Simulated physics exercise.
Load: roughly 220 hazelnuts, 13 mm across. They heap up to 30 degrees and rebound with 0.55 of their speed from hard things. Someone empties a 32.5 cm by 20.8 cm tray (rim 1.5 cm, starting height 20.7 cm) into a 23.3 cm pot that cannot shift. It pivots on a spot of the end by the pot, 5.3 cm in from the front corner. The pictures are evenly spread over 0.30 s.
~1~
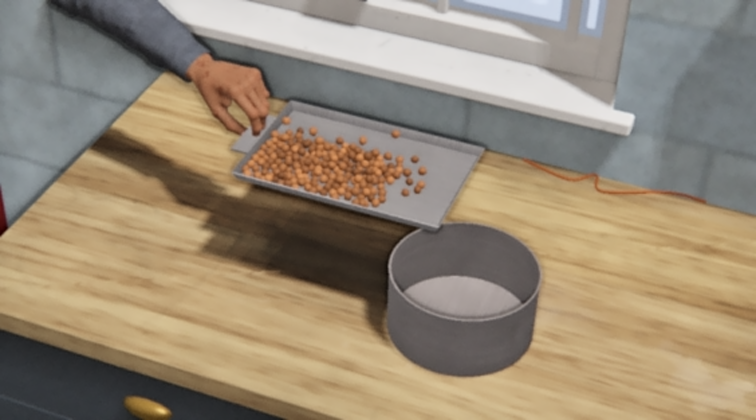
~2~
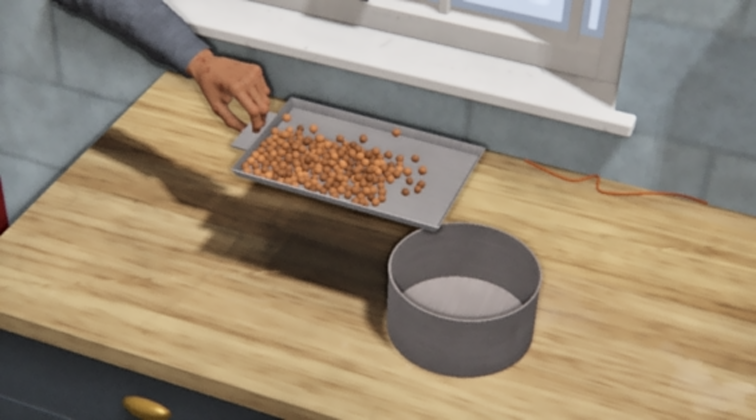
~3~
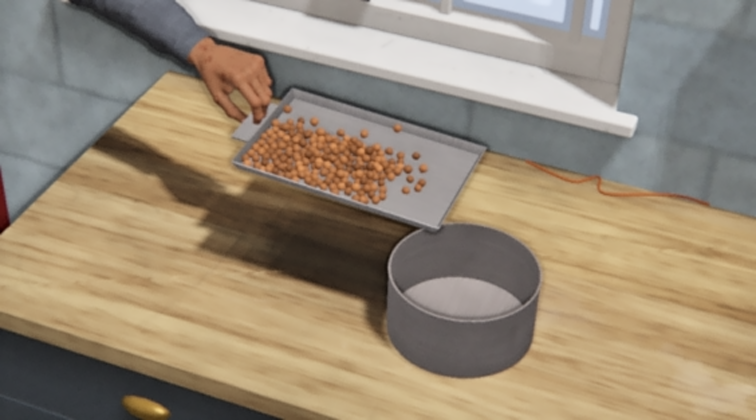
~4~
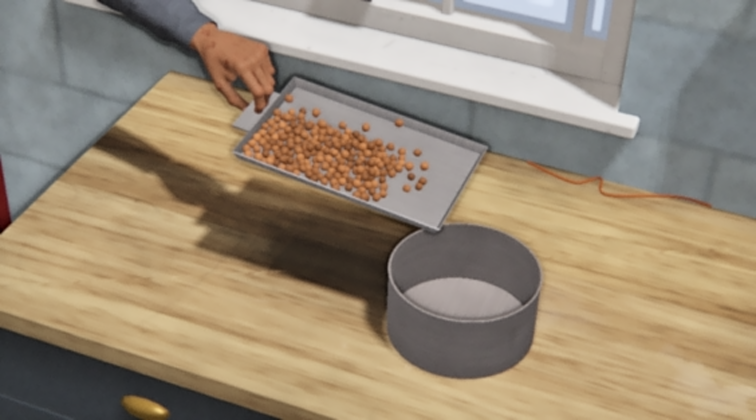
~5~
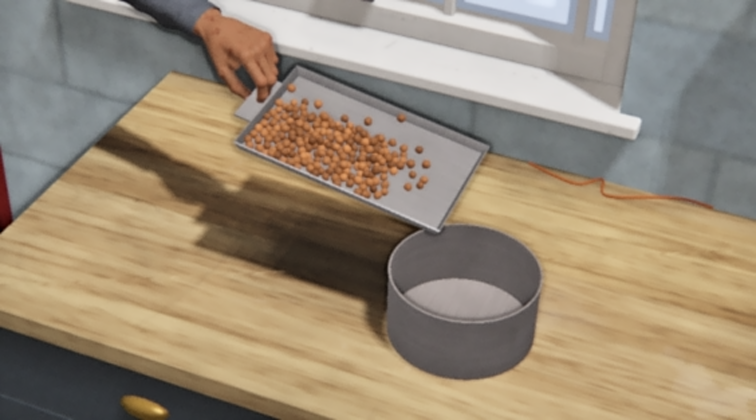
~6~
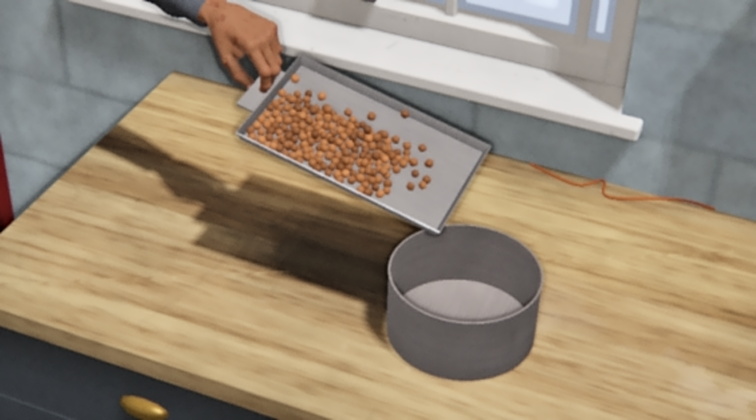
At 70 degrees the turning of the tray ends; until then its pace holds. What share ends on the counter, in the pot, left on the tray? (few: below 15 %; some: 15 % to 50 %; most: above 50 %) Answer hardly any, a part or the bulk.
Counter: Hardly any, pot: The bulk, tray: Hardly any.
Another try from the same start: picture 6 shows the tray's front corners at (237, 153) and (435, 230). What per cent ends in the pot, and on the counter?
Pot 70, counter 30.
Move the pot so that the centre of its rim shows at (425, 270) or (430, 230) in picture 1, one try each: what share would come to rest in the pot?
Some 85 and 25 per cent.
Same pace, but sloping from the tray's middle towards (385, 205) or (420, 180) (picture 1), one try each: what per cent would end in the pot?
Some 80 and 60 per cent.
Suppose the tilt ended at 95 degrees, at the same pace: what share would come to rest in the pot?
It would be near 95 per cent.
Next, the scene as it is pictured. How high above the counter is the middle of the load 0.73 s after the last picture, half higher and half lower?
Some 18 cm.
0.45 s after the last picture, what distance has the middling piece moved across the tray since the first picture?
About 12 cm.
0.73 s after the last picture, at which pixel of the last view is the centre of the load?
At about (465, 240).
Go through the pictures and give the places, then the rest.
In the first picture, tray tilt 0 degrees, front corners at (238, 171) and (436, 223); middle of the pieces at (330, 166); pot at (465, 269).
In the second picture, tray tilt 1 degrees, front corners at (237, 168) and (436, 224); middle of the pieces at (330, 165).
In the third picture, tray tilt 4 degrees, front corners at (238, 160) and (436, 224), lowest corner right front; middle of the pieces at (331, 159).
In the fourth picture, tray tilt 7 degrees, front corners at (239, 151) and (436, 225), lowest corner right front; middle of the pieces at (332, 153).
In the fifth picture, tray tilt 11 degrees, front corners at (240, 141) and (437, 226), lowest corner right front; middle of the pieces at (334, 147).
In the sixth picture, tray tilt 15 degrees, front corners at (242, 132) and (437, 227), lowest corner right front; middle of the pieces at (336, 142); pot at (466, 271).
Then, 0.45 s after the last picture, tilt 41 degrees; the tray holds 90 %, the pot 0 %.
Then, 0.73 s after the last picture, tilt 59 degrees; the tray holds 40 %, the pot 40 %.
Then, 1.14 s after the last picture, tilt 70 degrees; the tray holds 5 %, the pot 90 %.
In the end, counter 5 %, pot 95 %, tray 0 %.
